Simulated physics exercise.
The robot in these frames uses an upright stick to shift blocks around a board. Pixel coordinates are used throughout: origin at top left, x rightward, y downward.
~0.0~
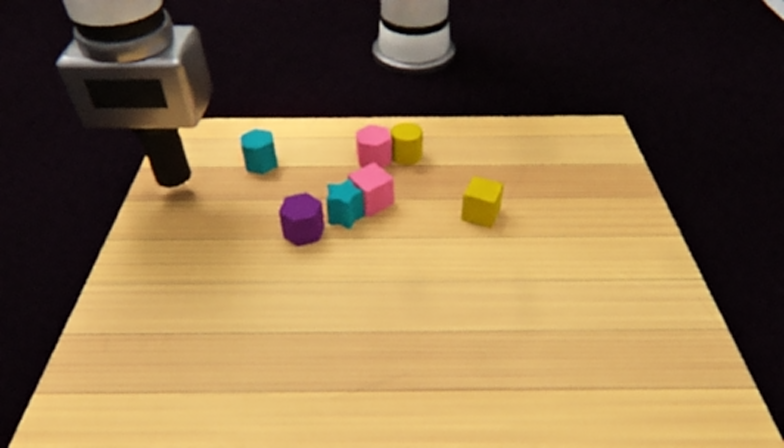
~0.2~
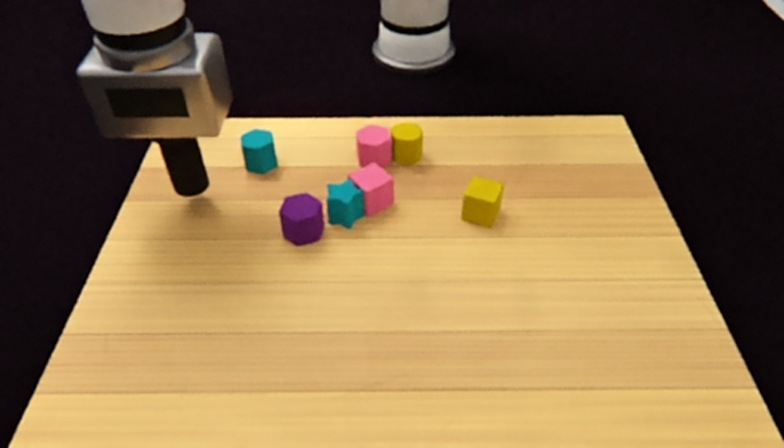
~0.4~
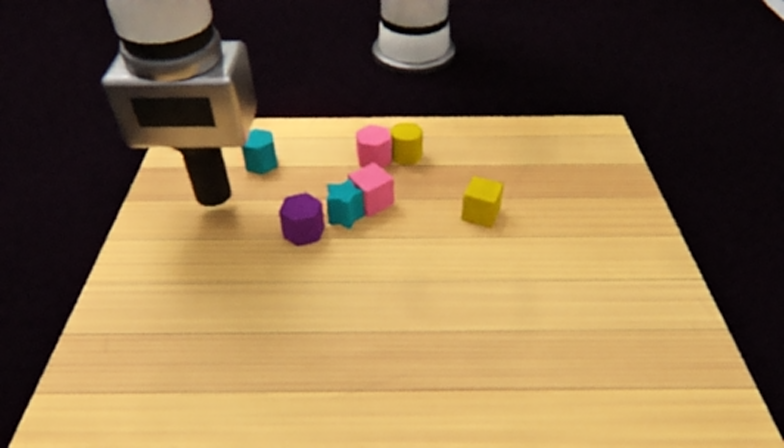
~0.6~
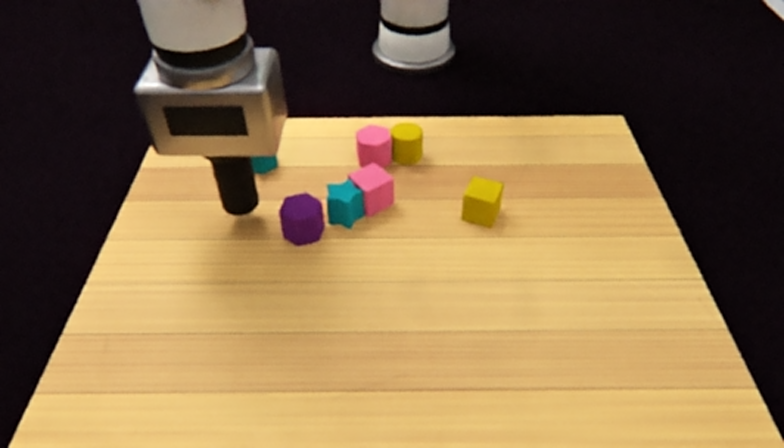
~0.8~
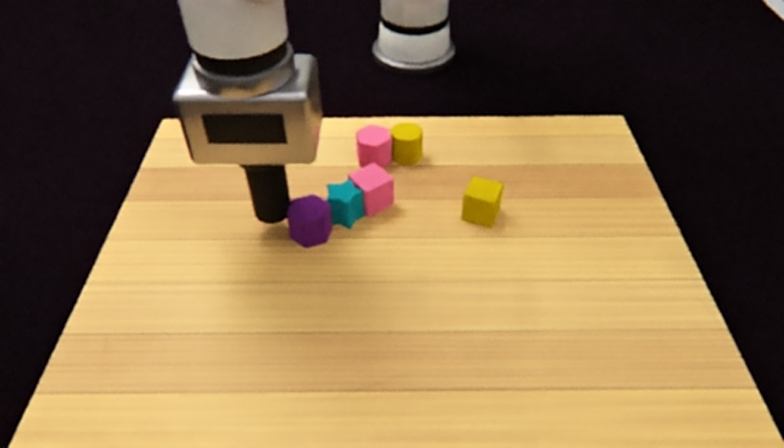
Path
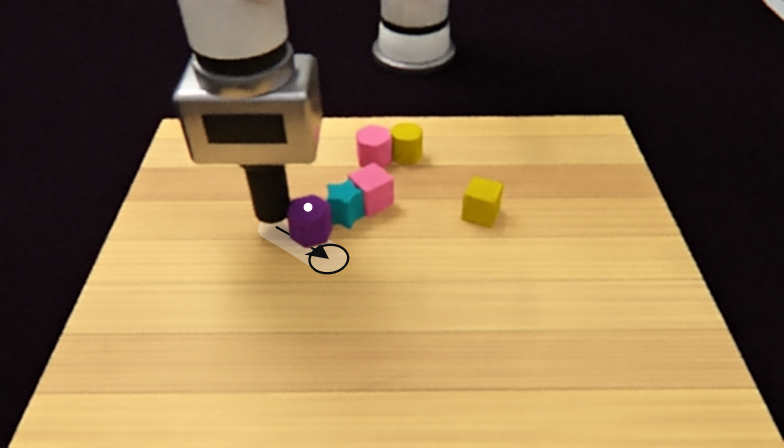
A robot arm with an upright black stick moves right and slightly toward the viewer across a wooden board of small coloured blocks, passing in front of a teal block, then nudges the purple hexagonal block slightly right.
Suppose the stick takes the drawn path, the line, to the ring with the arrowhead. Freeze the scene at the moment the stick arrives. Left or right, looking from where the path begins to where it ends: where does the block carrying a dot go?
It shifts leftward.
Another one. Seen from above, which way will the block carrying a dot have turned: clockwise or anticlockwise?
From overhead, anticlockwise.
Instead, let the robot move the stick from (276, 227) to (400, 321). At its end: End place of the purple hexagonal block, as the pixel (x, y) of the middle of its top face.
Most likely (358, 221).
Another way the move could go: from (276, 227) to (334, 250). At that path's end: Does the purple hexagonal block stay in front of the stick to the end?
In short: Yes.
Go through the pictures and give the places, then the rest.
In the first picture, tip of the stick (174, 177), middles of tops, purple hexagonal block (300, 206), turquoise star (343, 190).
In the second picture, stick (192, 186), nothing pushed.
In the third picture, stick (214, 195), nothing pushed.
In the fourth picture, stick (241, 204), nothing pushed.
In the fifth picture, stick (273, 211), purple hexagonal block (308, 207), turquoise star (343, 190).
The line goes straight from (276, 227) to (329, 259); the dot is on the purple hexagonal block.
The first path, step by step. Halfway along, stick (300, 226); purple hexagonal block (339, 217), turned 20° anticlockwise.
At the end, stick (327, 243); purple hexagonal block (365, 222), turned 40° anticlockwise; turquoise star unmoved.
